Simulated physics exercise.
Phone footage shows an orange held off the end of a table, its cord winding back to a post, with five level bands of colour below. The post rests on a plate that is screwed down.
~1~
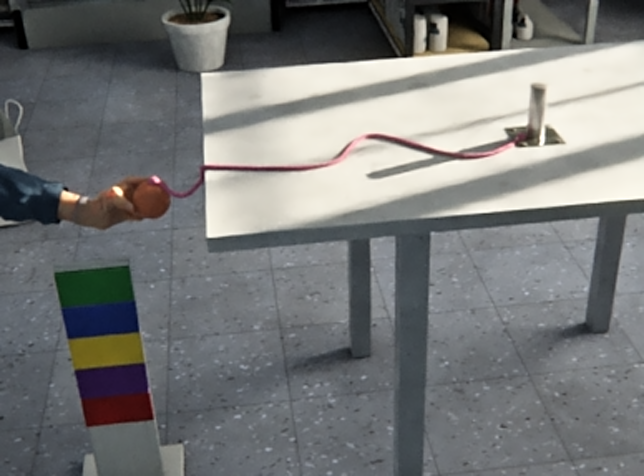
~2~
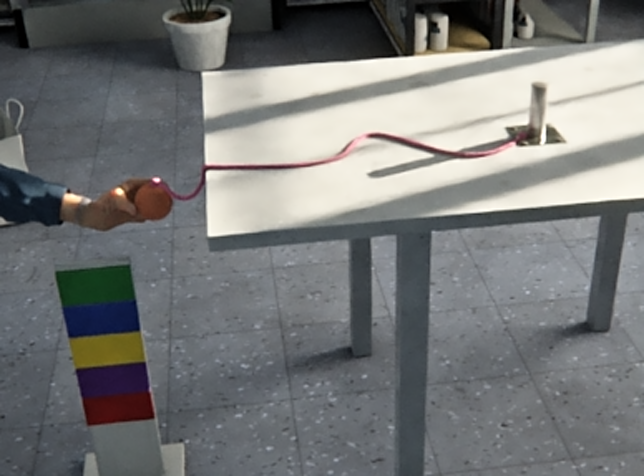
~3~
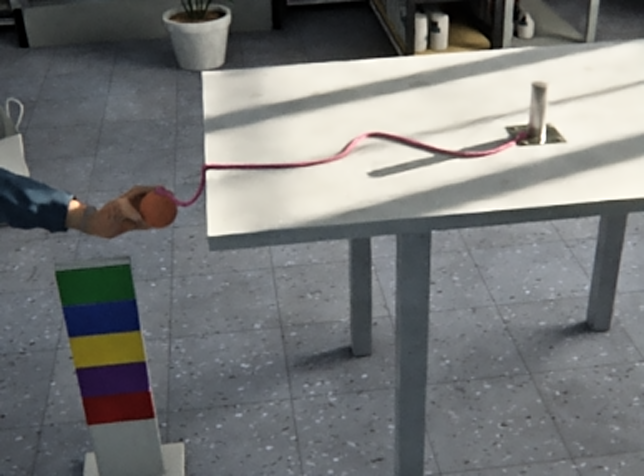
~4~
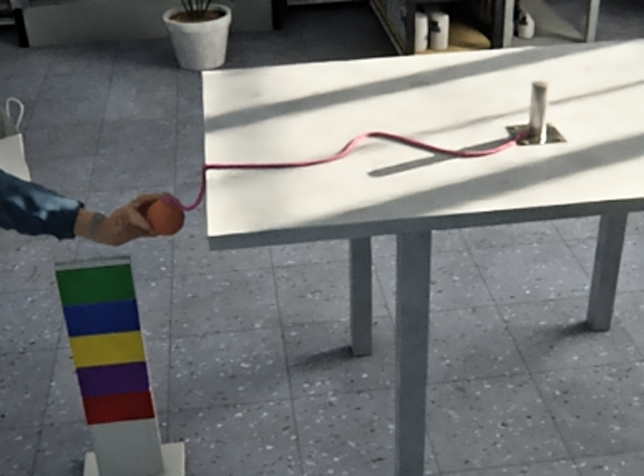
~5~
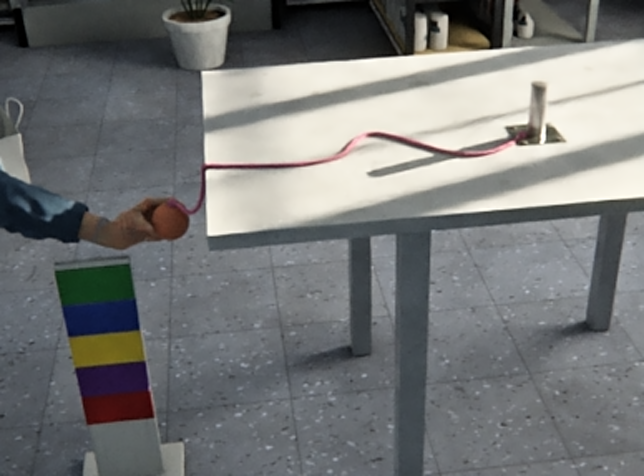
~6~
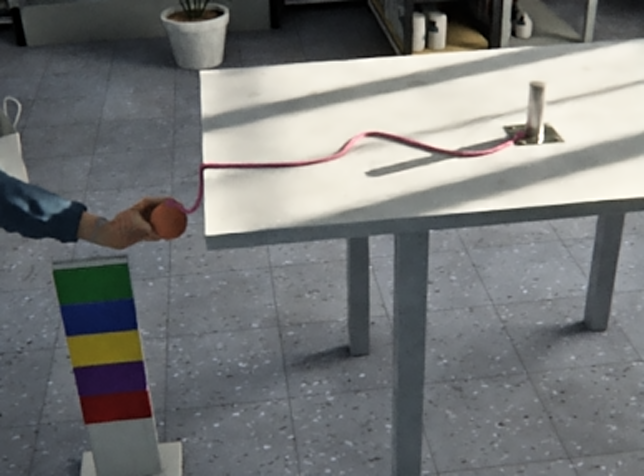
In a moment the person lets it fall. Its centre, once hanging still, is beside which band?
Beside the blue band.
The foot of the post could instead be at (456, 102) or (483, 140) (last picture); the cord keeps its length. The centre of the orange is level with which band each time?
Yellow; yellow.
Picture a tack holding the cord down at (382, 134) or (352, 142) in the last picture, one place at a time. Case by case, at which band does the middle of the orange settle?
Try one: Green. Try two: Green.
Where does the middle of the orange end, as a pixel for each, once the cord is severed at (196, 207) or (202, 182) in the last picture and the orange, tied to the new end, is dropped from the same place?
It ends up at (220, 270) the first time and at (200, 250) the second.
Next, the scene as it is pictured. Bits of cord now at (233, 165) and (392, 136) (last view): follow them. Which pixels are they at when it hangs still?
Point one: (205, 192); point two: (361, 146).
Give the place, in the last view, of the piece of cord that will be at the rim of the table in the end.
The bit in question sits close to (268, 165).
Soon after, orange near (196, 291); level with blue.
Then, orange near (236, 285); level with blue.
Further on, orange near (230, 297); level with blue.
At rest, orange near (214, 299); level with blue. Its centre hangs level with the blue band.
